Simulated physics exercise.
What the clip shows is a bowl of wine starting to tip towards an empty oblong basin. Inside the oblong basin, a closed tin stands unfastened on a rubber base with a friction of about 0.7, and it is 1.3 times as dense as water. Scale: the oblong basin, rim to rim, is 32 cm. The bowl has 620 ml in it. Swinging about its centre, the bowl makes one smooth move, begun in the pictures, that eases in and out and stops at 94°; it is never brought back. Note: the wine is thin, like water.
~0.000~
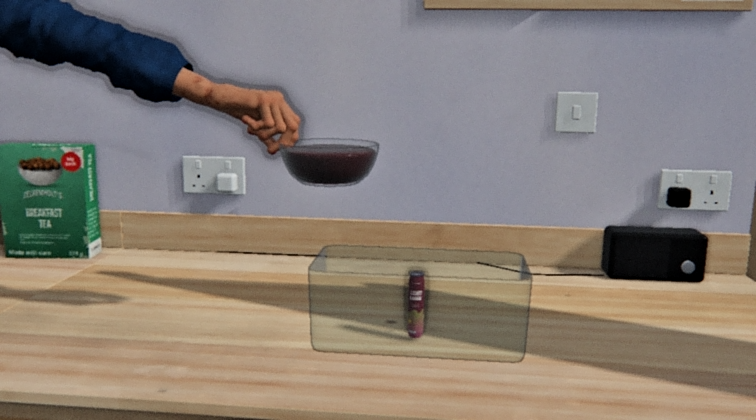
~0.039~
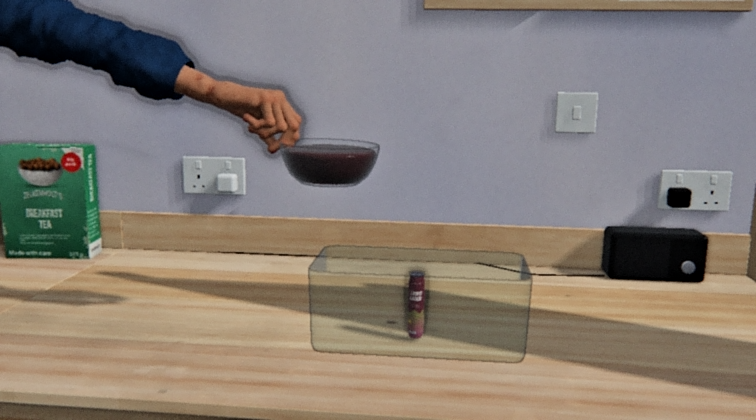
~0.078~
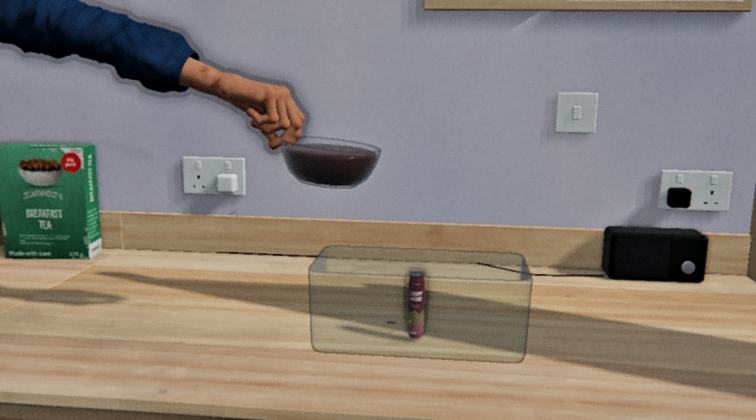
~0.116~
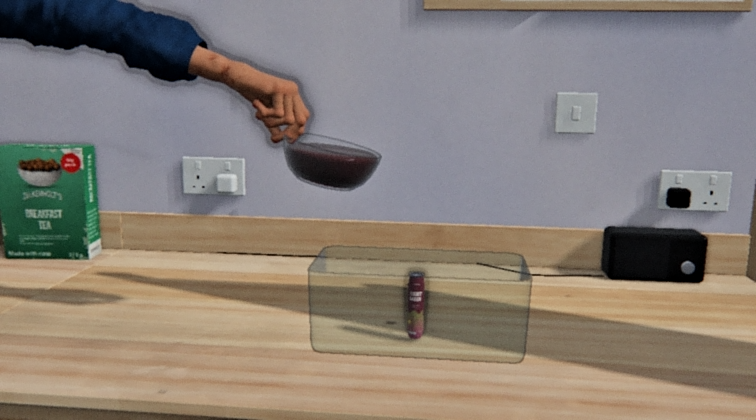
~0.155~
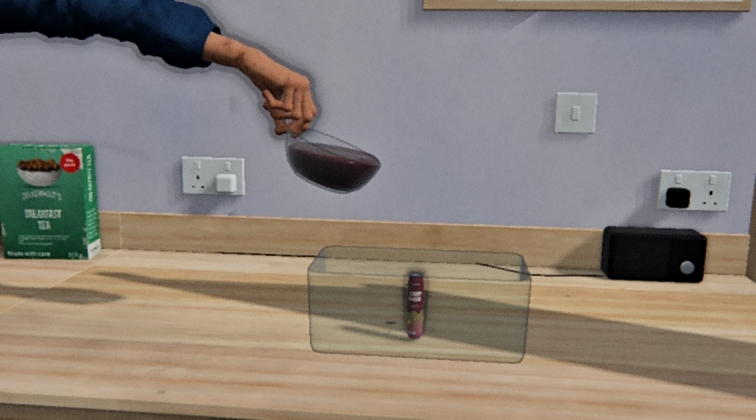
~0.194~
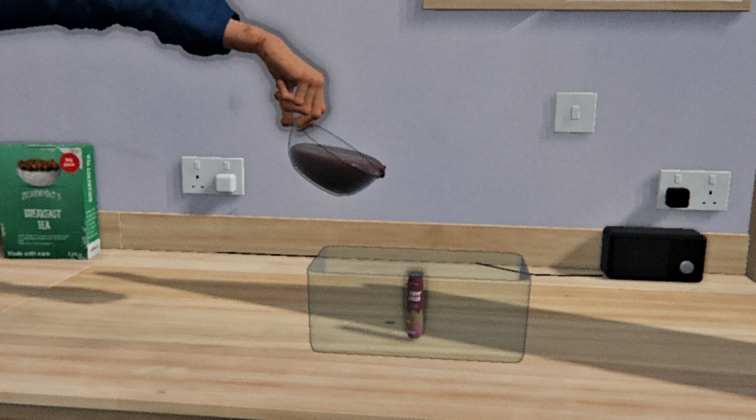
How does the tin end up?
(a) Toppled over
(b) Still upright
Option a: Toppled over.
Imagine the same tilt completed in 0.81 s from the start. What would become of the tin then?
In that case the tin does not tip.
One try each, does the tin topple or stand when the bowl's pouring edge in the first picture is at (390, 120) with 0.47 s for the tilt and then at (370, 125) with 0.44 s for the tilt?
Try 1: Still standing; try 2: Tipped over.
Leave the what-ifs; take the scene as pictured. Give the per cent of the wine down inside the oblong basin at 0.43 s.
Close to 38 in a hundred.
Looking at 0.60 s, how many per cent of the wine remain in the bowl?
I reckon near 1 per cent still sits there.
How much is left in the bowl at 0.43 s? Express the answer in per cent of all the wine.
I'd put it near 10 percent.
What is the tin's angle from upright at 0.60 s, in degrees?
It sits at roughly 0°.
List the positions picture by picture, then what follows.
Tilt 0°; pouring edge (378, 146); surface from (285, 148) to (376, 150); the oblong basin's rim runs from (317, 258) to (527, 267); the tin's top is at (417, 276), in the first picture.
Tilt 2°; pouring edge (379, 147); surface from (285, 148) to (377, 151), in the second picture.
Tilt 6°; pouring edge (380, 152); surface from (286, 146) to (378, 154), in the third picture.
Tilt 13°; pouring edge (380, 158); surface from (288, 145) to (379, 157), in the fourth picture.
Tilt 22°; pouring edge (380, 166); surface from (290, 144) to (379, 161); 2 per cent is over the edge, in the fifth picture.
Tilt 33°; pouring edge (378, 176); surface from (292, 145) to (370, 164); 8 per cent is over the edge, in the sixth picture.
Then, 0.43 s in, the tilt is 92° and 11 per cent is still to pour; the tin stands where it began.
Then, 0.60 s in, the tilt is 94° and 1 per cent is still to pour; the tin stands 1 cm from where it began.
Then, 0.78 s in, the tilt is 94° and 0 per cent is still to pour; the tin leans 23°.
Then, 0.98 s in, the tilt is 94° and 0 per cent is still to pour; the tin lies on its side.
Finally, the tin lies on its side.
